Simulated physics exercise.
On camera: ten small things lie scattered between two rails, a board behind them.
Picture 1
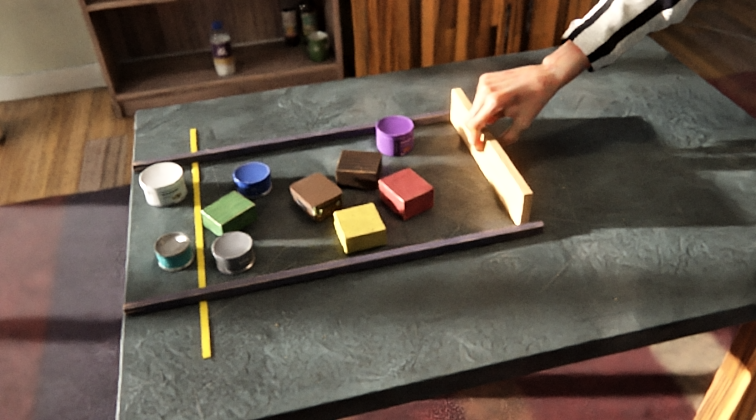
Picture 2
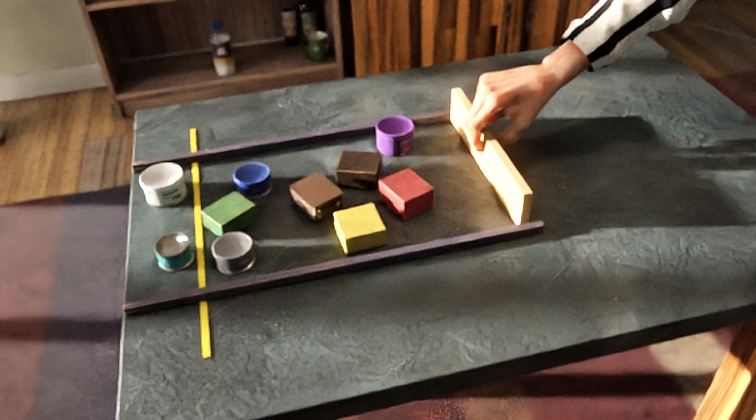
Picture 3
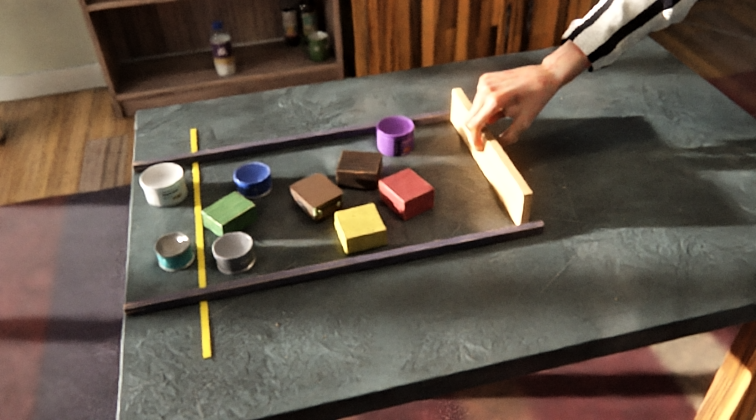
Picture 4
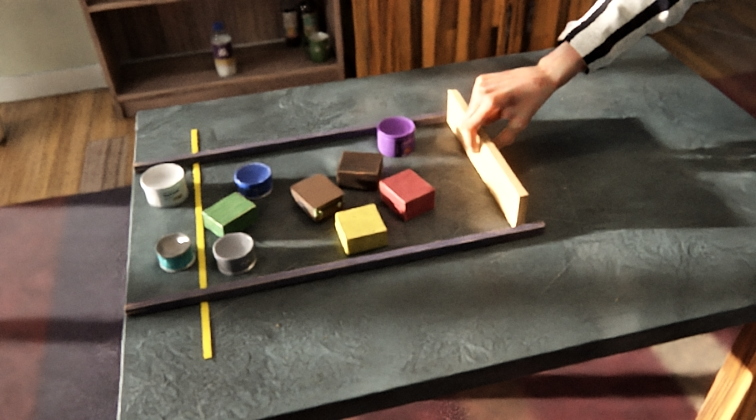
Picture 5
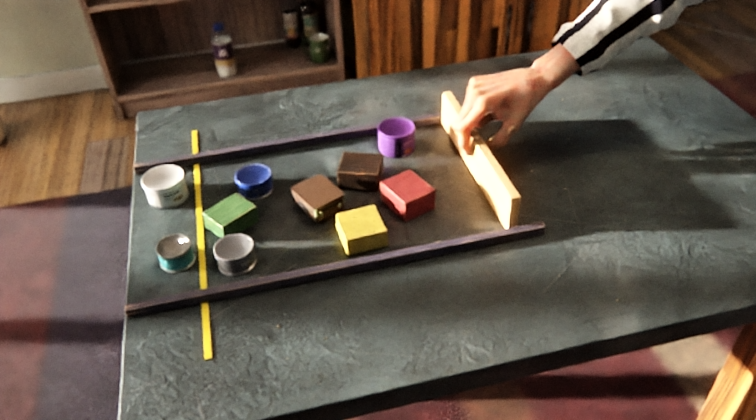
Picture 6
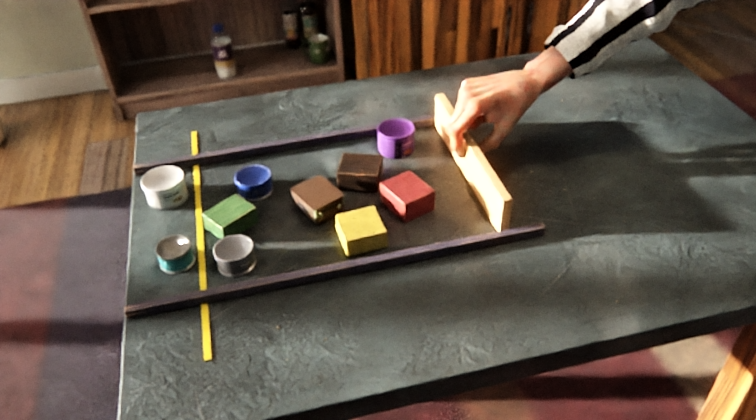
The footage shows small pots, tins and coloured blocks scattered between two dark rails on a table, while a hand holding an upright wooden board moves it slightly to the left, and the scattered items stay essentially still.
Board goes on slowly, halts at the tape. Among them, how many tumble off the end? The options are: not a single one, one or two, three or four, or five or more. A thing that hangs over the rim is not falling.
My answer: Three or four.
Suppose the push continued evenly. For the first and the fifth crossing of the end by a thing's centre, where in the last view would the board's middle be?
The middle is near (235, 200) first and near (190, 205) after.
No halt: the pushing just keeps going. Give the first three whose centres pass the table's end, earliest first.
It goes the green block, after that the white pot, and then the turquoise pot.
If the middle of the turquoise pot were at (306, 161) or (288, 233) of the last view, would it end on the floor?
One after the other: It keeps its spot; it keeps its spot.
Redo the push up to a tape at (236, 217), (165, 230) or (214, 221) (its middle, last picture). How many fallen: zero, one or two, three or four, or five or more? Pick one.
Lab note - count at each of the three spots: Zero; five or more; 3 or 4.
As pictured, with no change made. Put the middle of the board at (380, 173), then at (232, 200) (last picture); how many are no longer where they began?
At the first spot 4, then 10.
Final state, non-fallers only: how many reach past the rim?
The total would be 3.
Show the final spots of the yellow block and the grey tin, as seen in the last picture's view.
In the last picture the yellow block sits at (179, 277) while the grey tin sits at (135, 275).
Early on, none off yet; white pot at rest near (165, 188); turquoise pot at rest near (175, 254); grey tin at rest near (235, 255).
Finally, the number that fall off is three or four; lost, green block, turquoise pot and white pot.
